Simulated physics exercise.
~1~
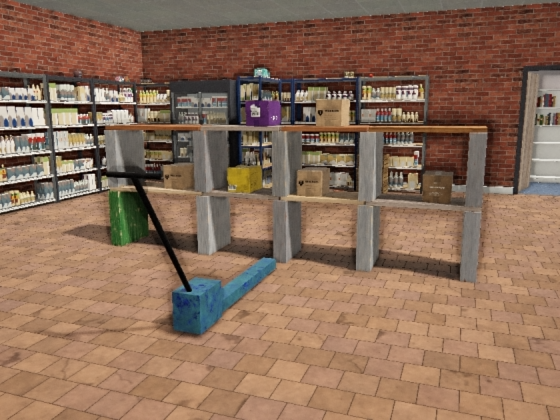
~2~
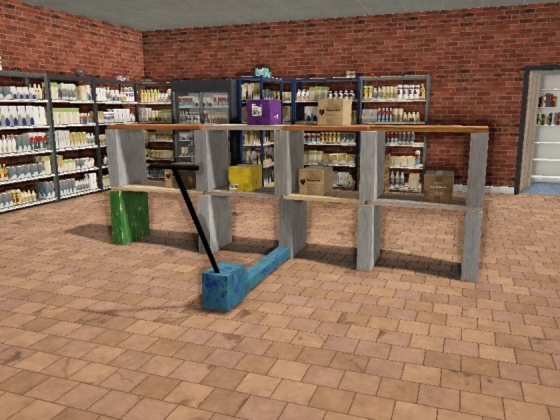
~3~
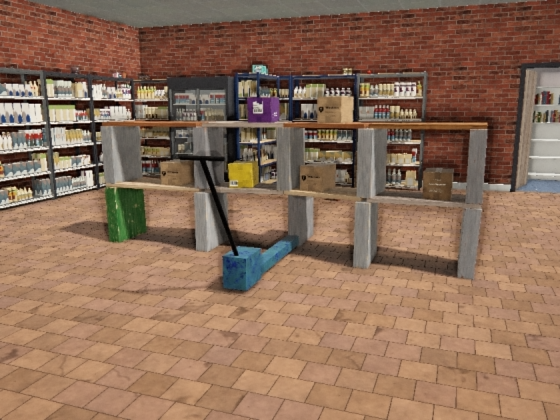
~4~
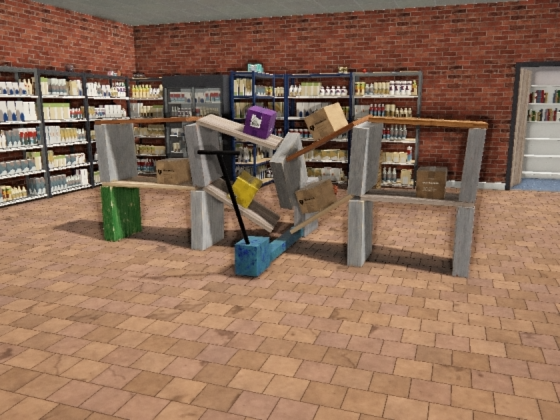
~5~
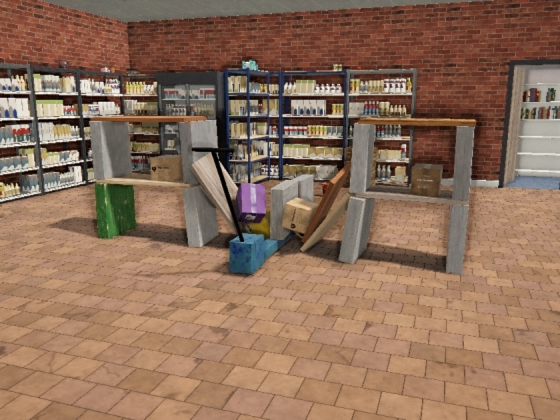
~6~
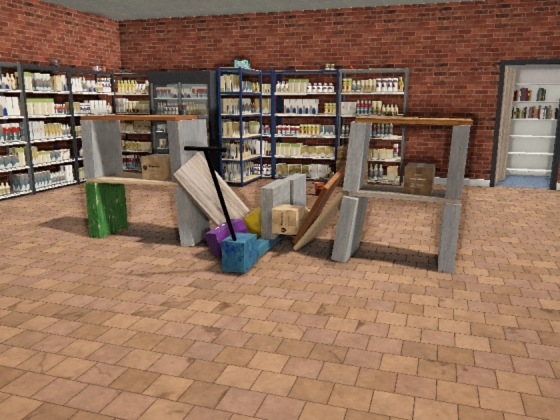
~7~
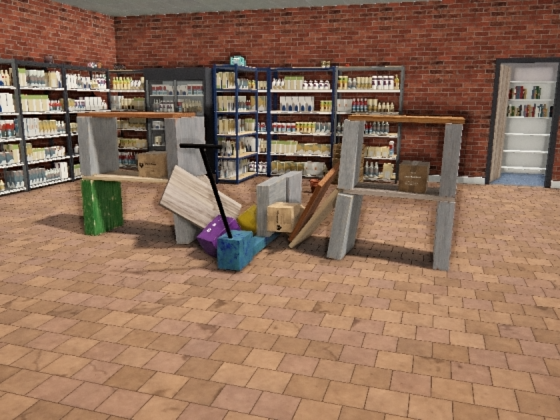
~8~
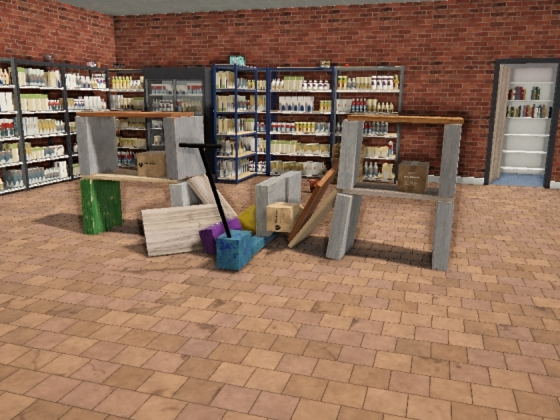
In a brick-walled storeroom, a blue jack slid in low against the foot of a grey upright in a makeshift two-tier rack, and the middle section caved in, dropping boards and the purple and yellow boxes into a heap while both ends stayed standing.
